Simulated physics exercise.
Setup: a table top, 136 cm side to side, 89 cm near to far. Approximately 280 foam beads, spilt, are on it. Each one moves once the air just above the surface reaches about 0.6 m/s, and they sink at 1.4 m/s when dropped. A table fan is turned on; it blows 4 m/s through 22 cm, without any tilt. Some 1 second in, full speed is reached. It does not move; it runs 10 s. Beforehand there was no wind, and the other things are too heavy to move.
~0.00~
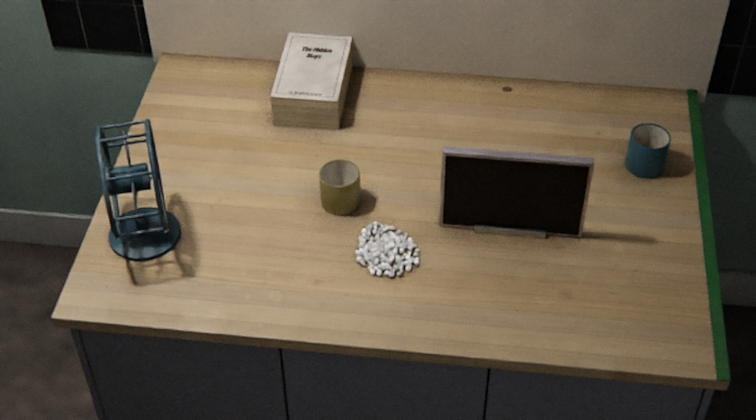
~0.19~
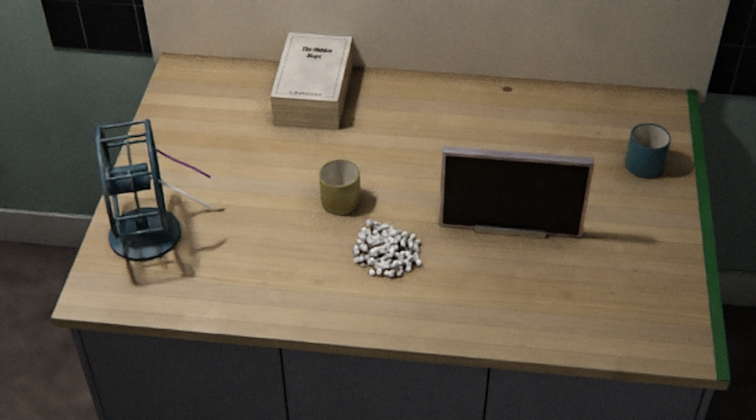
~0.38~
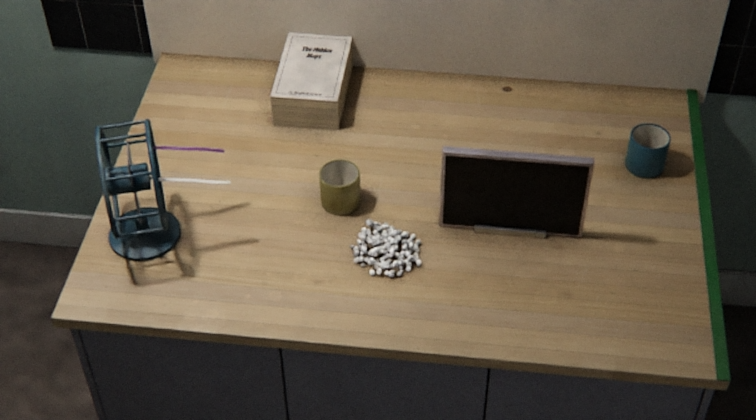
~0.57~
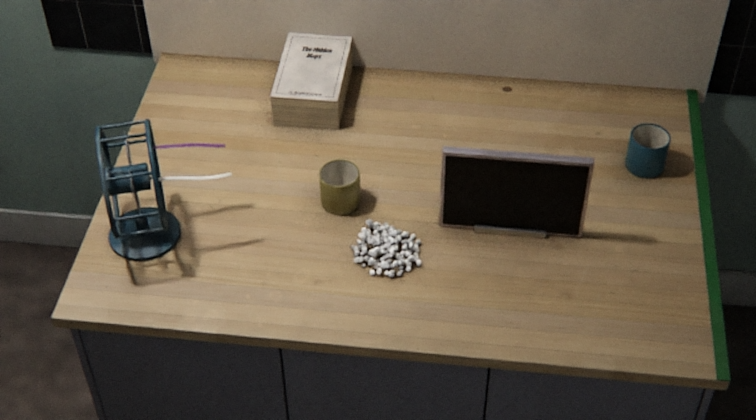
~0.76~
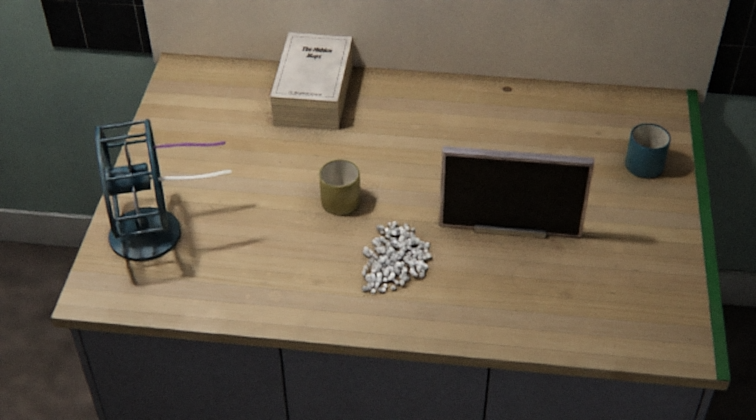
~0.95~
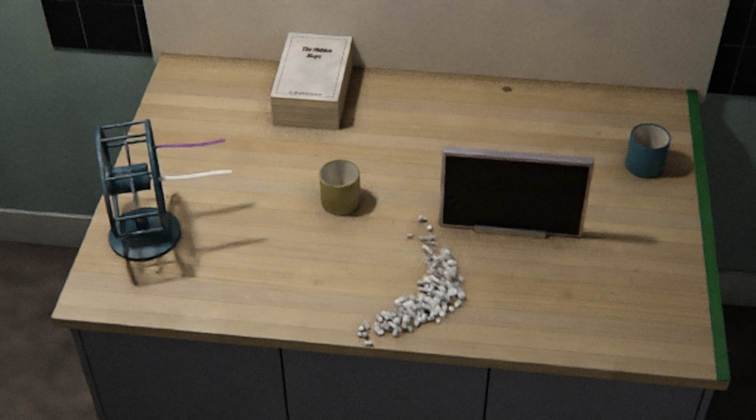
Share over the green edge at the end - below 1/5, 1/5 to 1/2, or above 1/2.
Band: Under-fifth.
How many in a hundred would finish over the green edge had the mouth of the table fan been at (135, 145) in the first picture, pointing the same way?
I'd put it at around 1 per cent.
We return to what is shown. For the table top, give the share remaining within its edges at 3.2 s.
Close to 30 in a hundred are still there.
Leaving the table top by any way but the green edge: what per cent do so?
Close to 90 % of them.
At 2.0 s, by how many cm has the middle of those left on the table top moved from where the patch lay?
It comes to near 25 cm.
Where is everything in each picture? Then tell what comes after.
In the first picture, the middle of the foam beads is near (385, 249), none has stirred yet and the mouth of the table fan is at (132, 179).
In the second picture, the middle of the foam beads is near (385, 246), none has stirred yet and the green edge is centred on (712, 218).
In the third picture, the middle of the foam beads is near (385, 246), none has stirred yet, the top of a mug is at (339, 173) and the top of a laptop is at (518, 155).
In the fourth picture, the middle of the foam beads is near (386, 246) and none has stirred yet.
In the fifth picture, the middle of the foam beads is near (395, 258), the farthest in sight from the table fan is at (428, 256) and about 70 % have left their places.
In the sixth picture, the middle of the foam beads is near (427, 300), the farthest in sight from the table fan is at (462, 296) and all have left their places.
After 2.0 s the count stands so, 1 % are over the green edge; the middle of those still in play is near (433, 343).
After 3.2 s the count stands so, 2 % are over the green edge; the middle of those still in play is near (417, 340).
After 5.5 s the count stands so, 2 % are over the green edge; the middle of those still in play is near (396, 342).
After 10.0 s, at the end, 2 % are over the green edge.
